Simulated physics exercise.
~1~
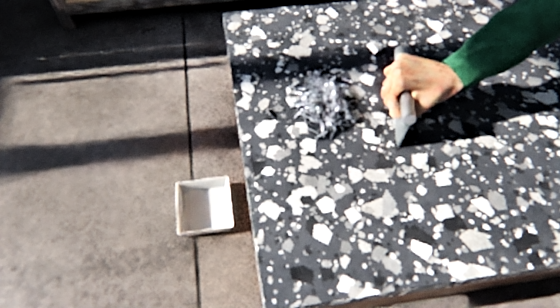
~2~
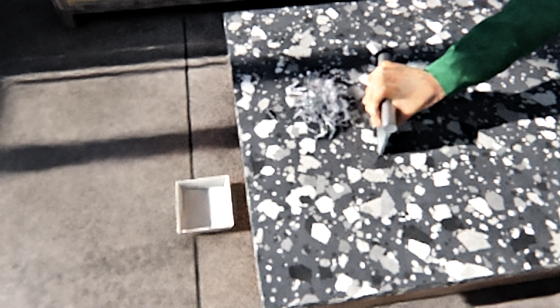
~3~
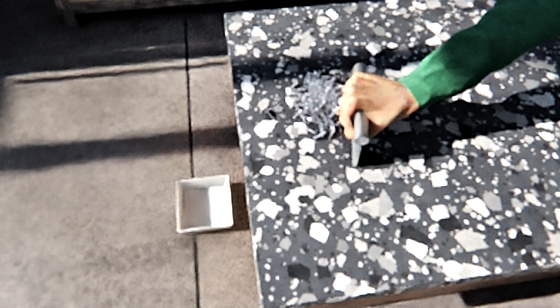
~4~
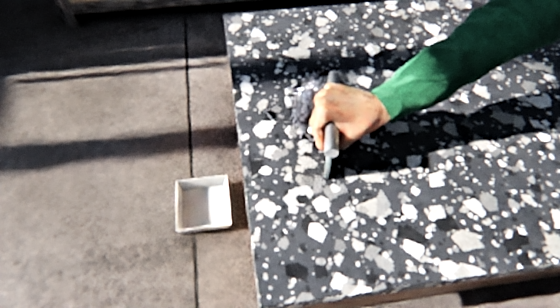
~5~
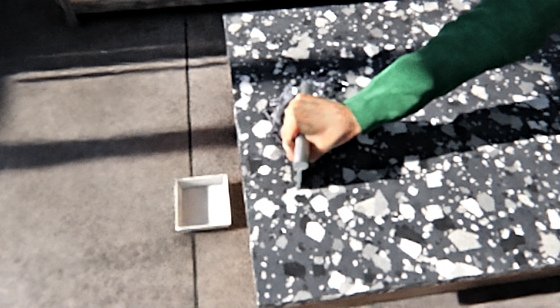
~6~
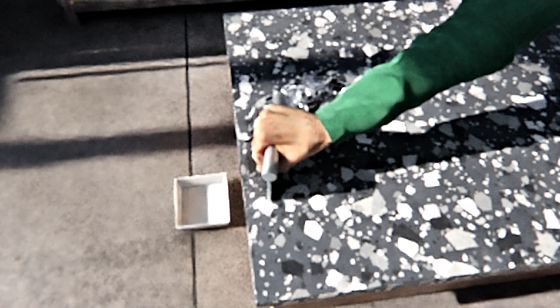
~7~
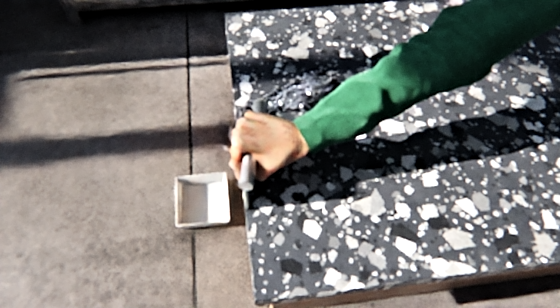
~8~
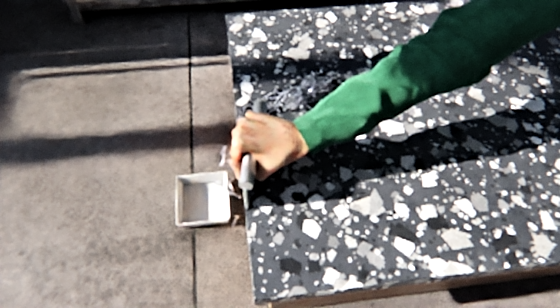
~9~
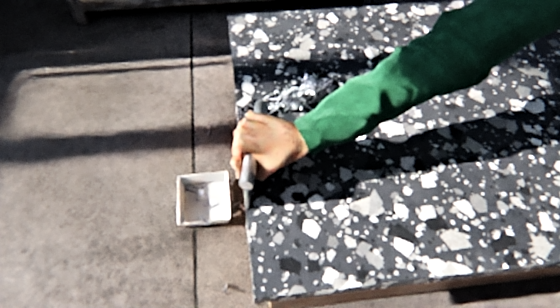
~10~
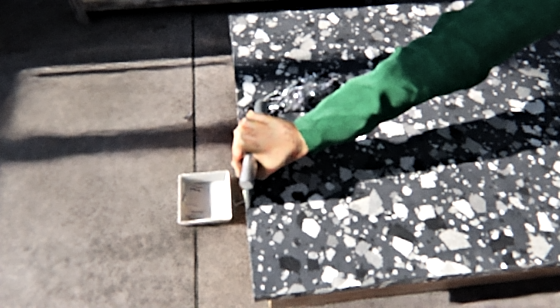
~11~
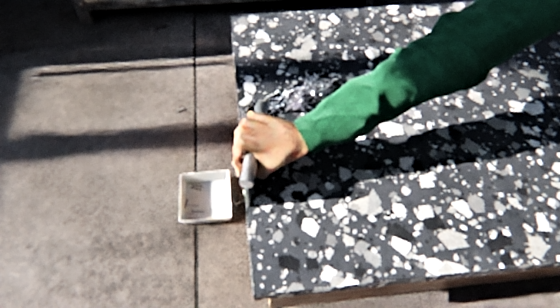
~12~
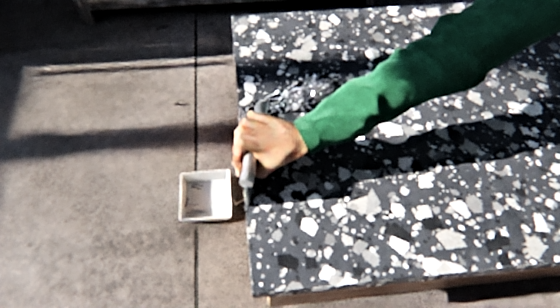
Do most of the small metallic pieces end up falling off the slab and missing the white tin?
No, only a few go over the edge, with a little landing in the tin or on the ground beside it. Most of them stay on the slab.
